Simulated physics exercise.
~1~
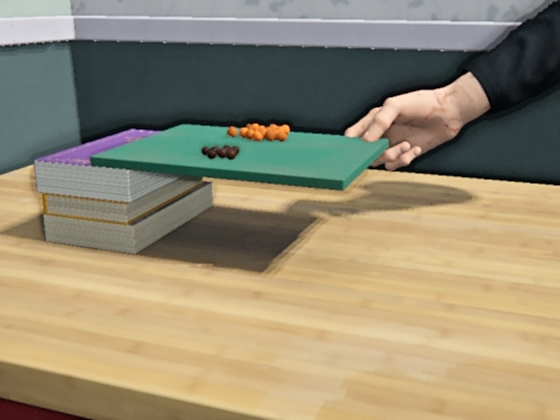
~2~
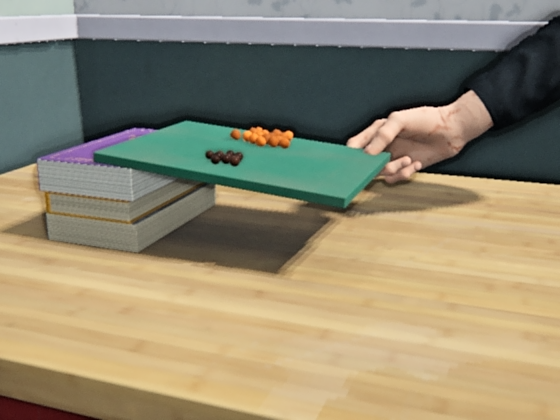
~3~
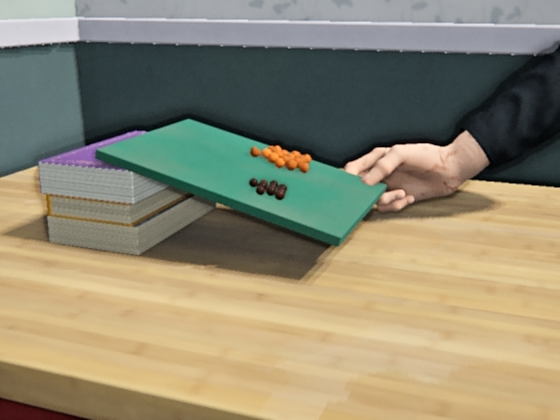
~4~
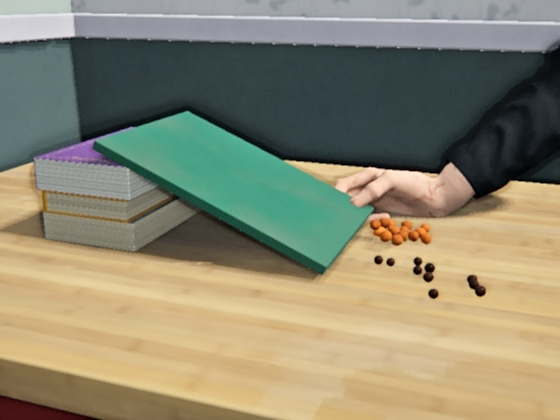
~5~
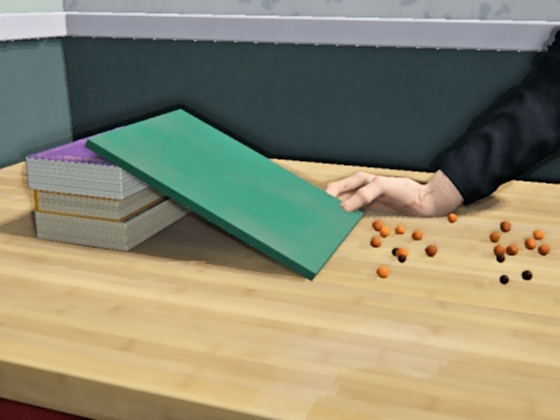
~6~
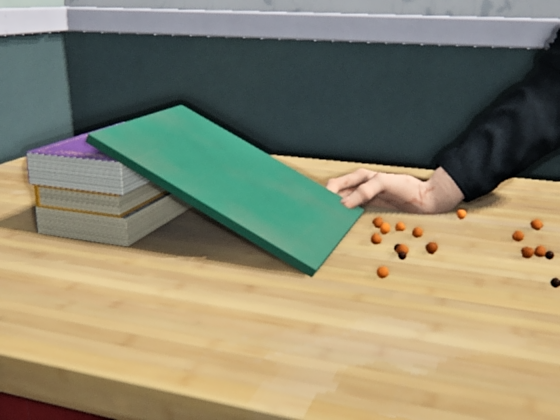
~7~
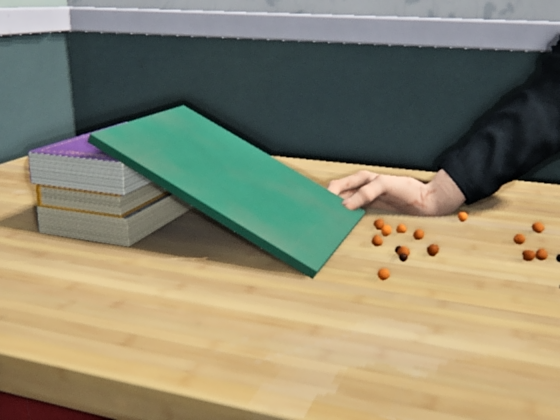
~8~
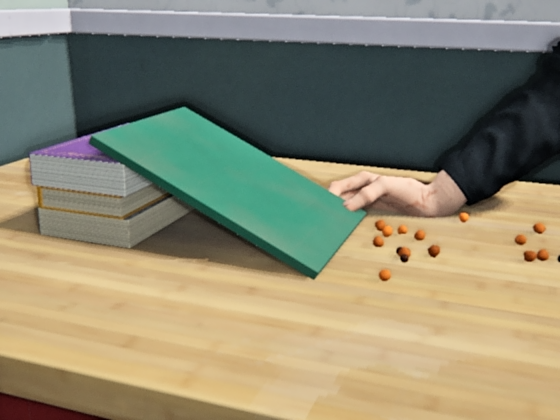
Green board propped on books tilting down as a hand lowers it, dark and orange beads rolling off and scattering rightward across the counter.
